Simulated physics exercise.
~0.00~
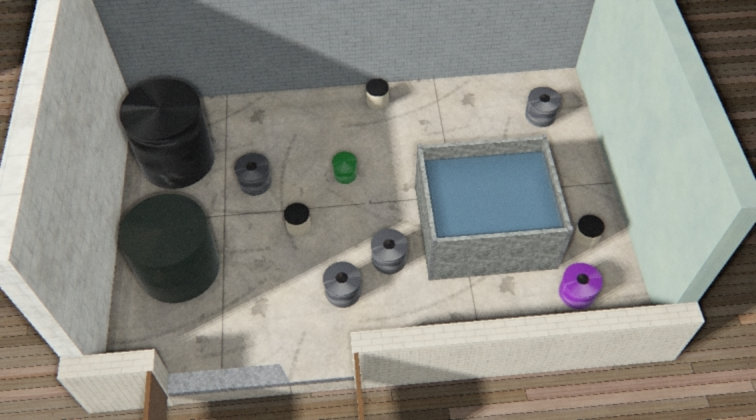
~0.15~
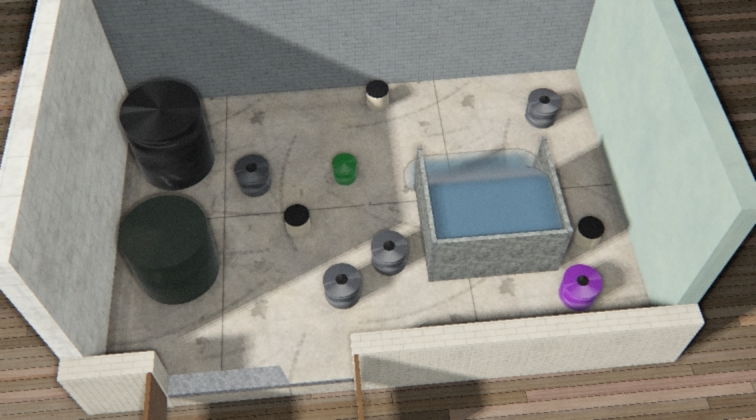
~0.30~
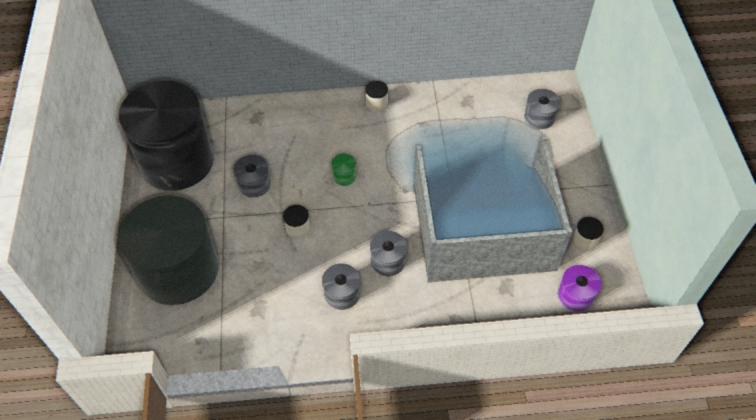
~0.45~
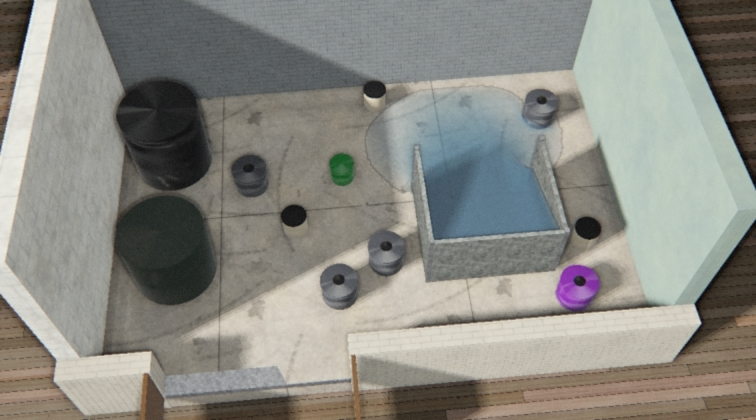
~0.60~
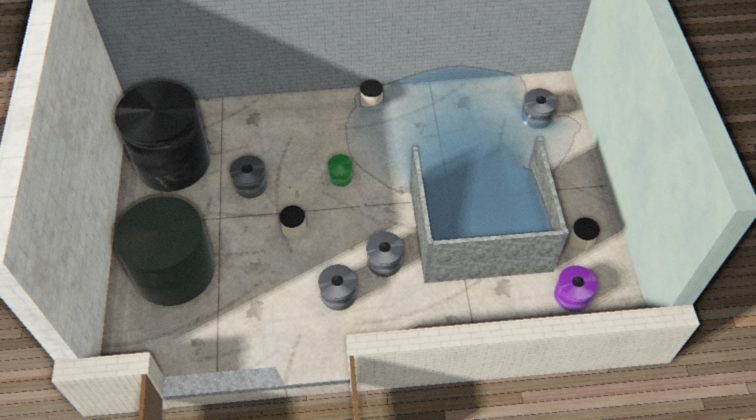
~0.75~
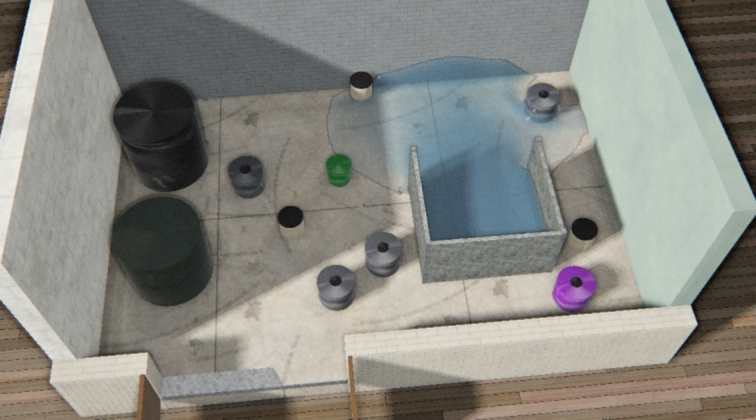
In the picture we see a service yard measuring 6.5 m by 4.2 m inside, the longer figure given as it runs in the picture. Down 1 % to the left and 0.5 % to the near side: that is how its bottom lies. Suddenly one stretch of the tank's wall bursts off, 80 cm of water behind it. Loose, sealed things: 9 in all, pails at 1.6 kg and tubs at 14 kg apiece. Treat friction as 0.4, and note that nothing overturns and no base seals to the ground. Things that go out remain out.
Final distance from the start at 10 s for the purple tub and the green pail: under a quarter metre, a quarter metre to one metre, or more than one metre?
The purple tub is pushed well clear. The green pail is shoved a bit.
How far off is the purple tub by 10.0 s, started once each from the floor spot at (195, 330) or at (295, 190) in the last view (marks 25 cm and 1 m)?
Well, it is shoved partway on the first try and scarcely moves on the second.
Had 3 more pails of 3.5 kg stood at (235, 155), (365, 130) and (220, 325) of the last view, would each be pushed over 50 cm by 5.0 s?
In the order listed: Across the line; across the line; behind the line.
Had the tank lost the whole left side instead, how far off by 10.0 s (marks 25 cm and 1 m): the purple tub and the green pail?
Purple tub: Essentially stationary; green pail: Displaced far.
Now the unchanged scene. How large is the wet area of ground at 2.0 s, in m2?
About 11.5 m2 is covered.
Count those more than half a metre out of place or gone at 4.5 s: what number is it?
The count is 6.
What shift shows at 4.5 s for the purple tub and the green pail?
Shifts: Around 150 and 80 cm.
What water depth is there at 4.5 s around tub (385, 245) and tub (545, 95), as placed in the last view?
I'd estimate 0 cm for the first and 11 cm for the second.
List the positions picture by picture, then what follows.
The purple tub at (583, 279), on the bottom; the green pail at (345, 161), on the bottom; water covers 1.9 m2; 0 of 9 have shifted, in the first frame.
The purple tub at (583, 281) rests on the ground; the green pail at (345, 163) rests on the ground; 2.9 m2 under water; 0 of 9 have shifted, in the second frame.
The purple tub at (582, 281) rests on the ground; the green pail at (344, 163) rests on the ground; water covers 4.2 m2; 0 of 9 have shifted, in the third frame.
The purple tub at (580, 281), on the bottom; the green pail at (342, 163), on the bottom; water covers 5.7 m2; 0 of 9 have shifted, in the fourth frame.
The purple tub at (578, 282), on the bottom; the green pail at (340, 164) rests on the ground; 6.9 m2 under water; 0 of 9 have shifted, in the fifth frame.
The purple tub at (577, 282) rests on the ground; the green pail at (339, 164) rests on the ground; water covers 7.7 m2; 2 of 9 have shifted, in the sixth frame.
After 2.0 s the purple tub is near (577, 282), 0.0 m from its start, aground; the green pail is near (339, 164), 0.0 m from its start, aground; 0 of 9 are out; 2 afloat.
After 4.5 s the purple tub is near (441, 297), 1.6 m from its start, aground; the green pail is near (339, 216), 0.8 m from its start, aground; 0 of 9 are out; 3 afloat.
After 7.0 s the purple tub is near (291, 335), 3.4 m from its start, aground; the green pail is near (309, 211), 0.8 m from its start, afloat; 0 of 9 are out; 5 afloat.
After 10.0 s the purple tub has gone out; the green pail is near (327, 205), 0.7 m from its start, afloat; 1 of 9 are out; 5 afloat.
